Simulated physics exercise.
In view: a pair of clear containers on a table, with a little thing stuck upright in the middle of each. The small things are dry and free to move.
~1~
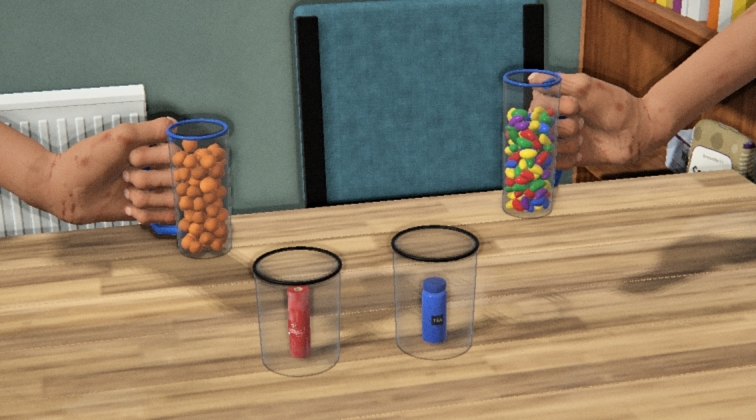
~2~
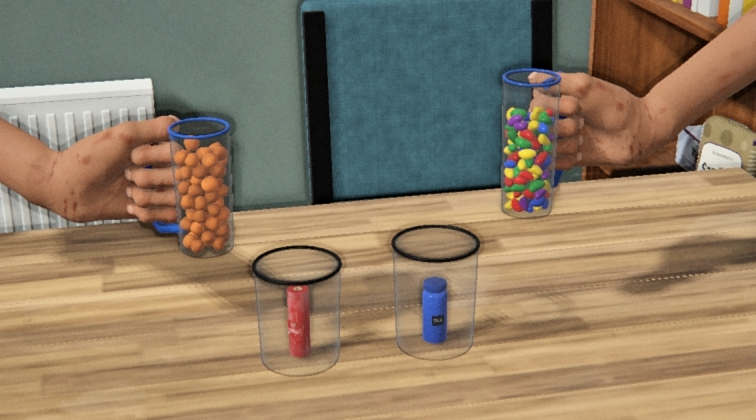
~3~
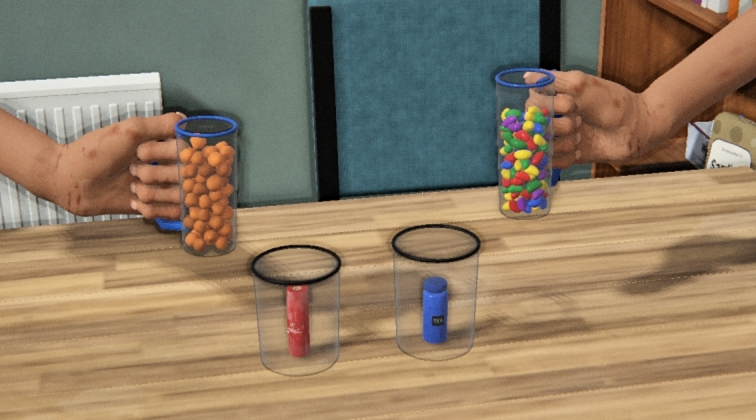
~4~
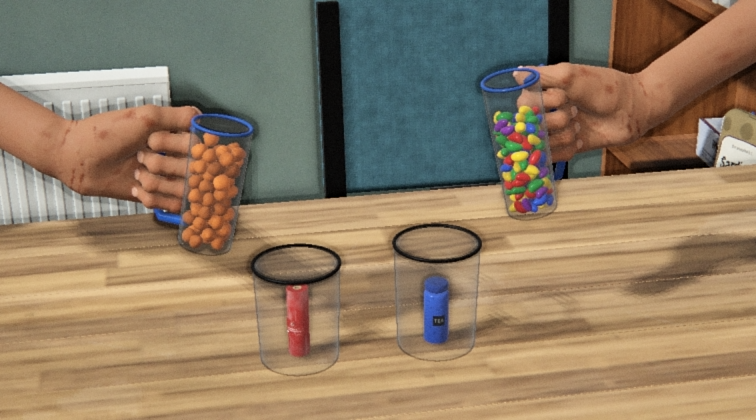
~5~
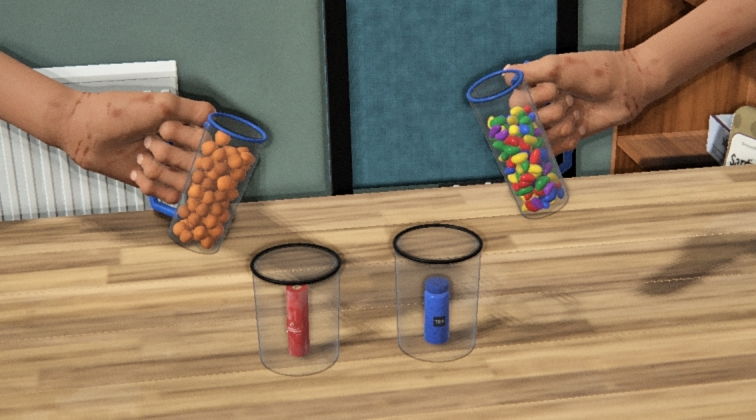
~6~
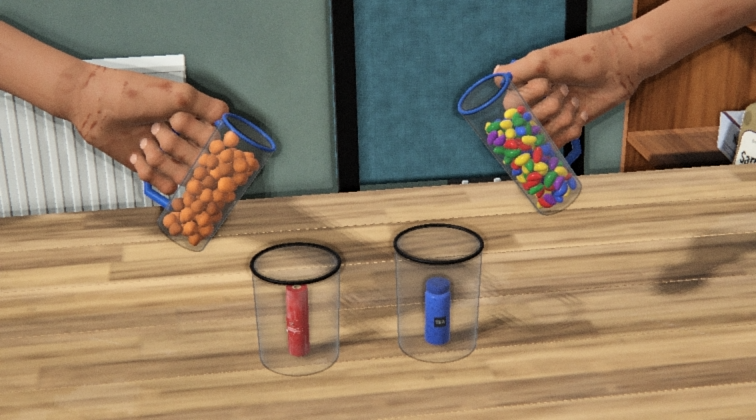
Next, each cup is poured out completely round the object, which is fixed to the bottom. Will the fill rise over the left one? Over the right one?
The left one remains in view above the fill; the right one remains in view above the fill.
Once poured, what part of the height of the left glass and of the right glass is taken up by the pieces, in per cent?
Near 50 on the left, 50 on the right.
Then, 0.36 s later than the last frame, left glass empty, all of its cupful still in the cup; right glass empty, all of its cupful still in the cup.
Then, 0.74 s later than the last frame, left glass nearly empty, nearly all of its cupful still in the cup; right glass empty, all of its cupful still in the cup.
Then, 1.20 s later than the last frame, left glass half full, none of its cupful still in the cup; right glass a third full, none of its cupful still in the cup.
When it is over, left glass half full (surface near (297, 306)), nothing beside it; right glass half full (surface near (438, 293)), nothing beside it; the left thing is still showing; the right thing is still showing.
